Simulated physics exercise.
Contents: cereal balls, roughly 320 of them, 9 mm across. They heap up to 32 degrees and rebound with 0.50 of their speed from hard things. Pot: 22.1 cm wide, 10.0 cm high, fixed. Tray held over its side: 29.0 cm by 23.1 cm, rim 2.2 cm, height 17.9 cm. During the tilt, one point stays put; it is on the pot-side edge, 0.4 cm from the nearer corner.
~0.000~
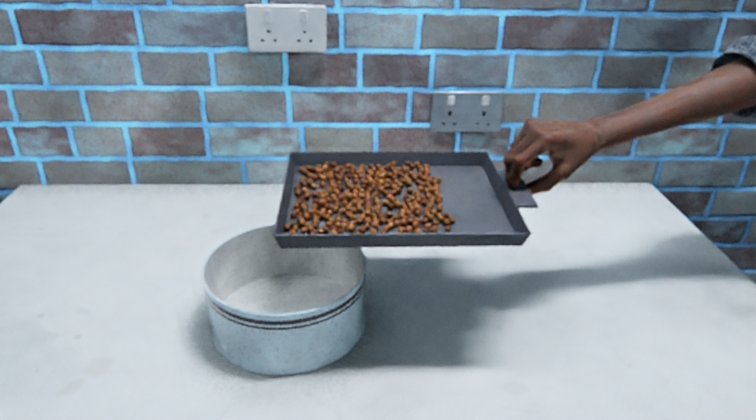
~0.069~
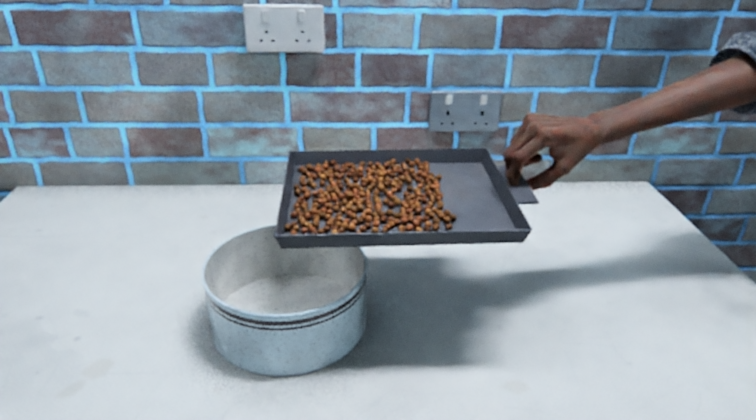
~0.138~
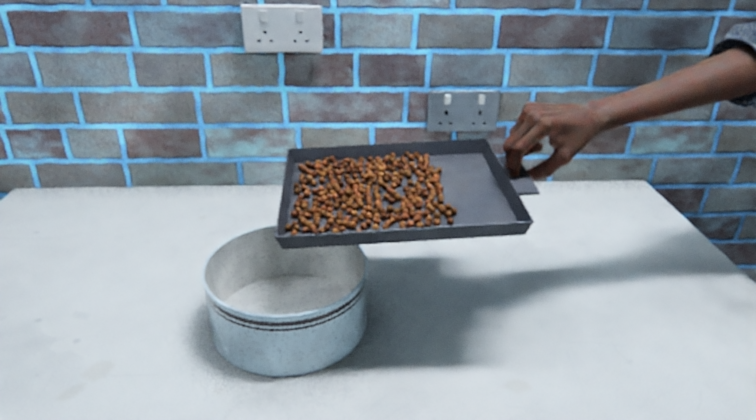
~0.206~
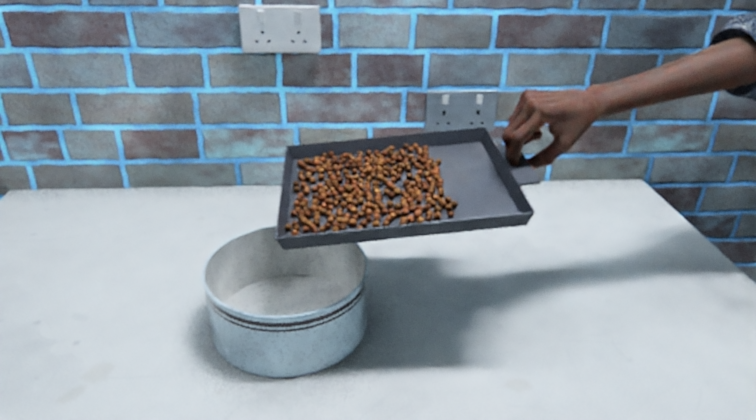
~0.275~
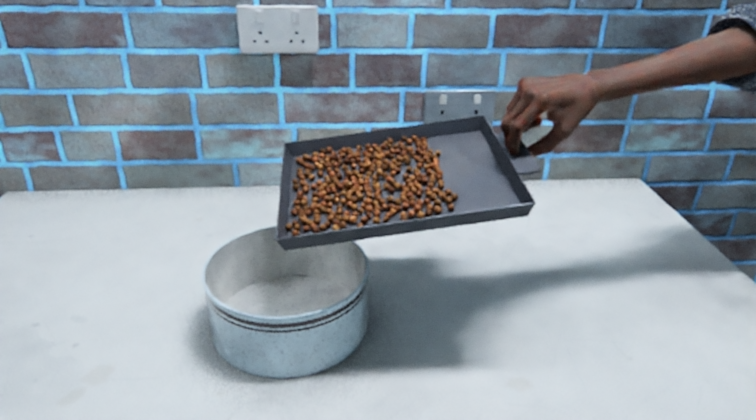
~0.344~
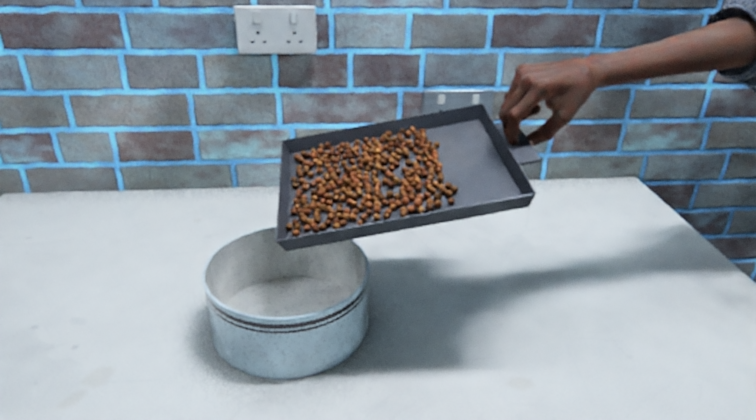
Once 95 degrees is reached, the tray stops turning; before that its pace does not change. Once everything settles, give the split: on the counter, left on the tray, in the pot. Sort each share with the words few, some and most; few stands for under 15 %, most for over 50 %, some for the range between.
The shares come out as follows. Counter: Most. Tray: Few. Pot: Some.
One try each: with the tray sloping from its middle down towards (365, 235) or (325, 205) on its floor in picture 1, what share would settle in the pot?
Estimate: Some 0 % and some 70 % respectively.
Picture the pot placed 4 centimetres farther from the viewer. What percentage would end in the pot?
About 0 %.
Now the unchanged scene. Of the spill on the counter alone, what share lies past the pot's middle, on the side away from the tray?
Some 100 per cent.
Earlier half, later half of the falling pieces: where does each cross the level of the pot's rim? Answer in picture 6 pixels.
It passes about (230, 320) first and (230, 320) afterwards.
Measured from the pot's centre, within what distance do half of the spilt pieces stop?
Close to 20 cm, give or take.
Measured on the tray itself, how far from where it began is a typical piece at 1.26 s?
Displacement on the tray: About 5 cm.
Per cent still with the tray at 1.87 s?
Roughly 100 per cent.
Then, at 1.26 s, tilt 50 degrees; the tray holds 100 %, the pot 0 %.
After 1.87 s, tilt 76 degrees; the tray holds 100 %, the pot 0 %.
After 2.53 s, tilt 95 degrees; the tray holds 0 %, the pot 20 %.
By 3.3 s all is still; counter 75 %, tray 0 %, pot 25 %.
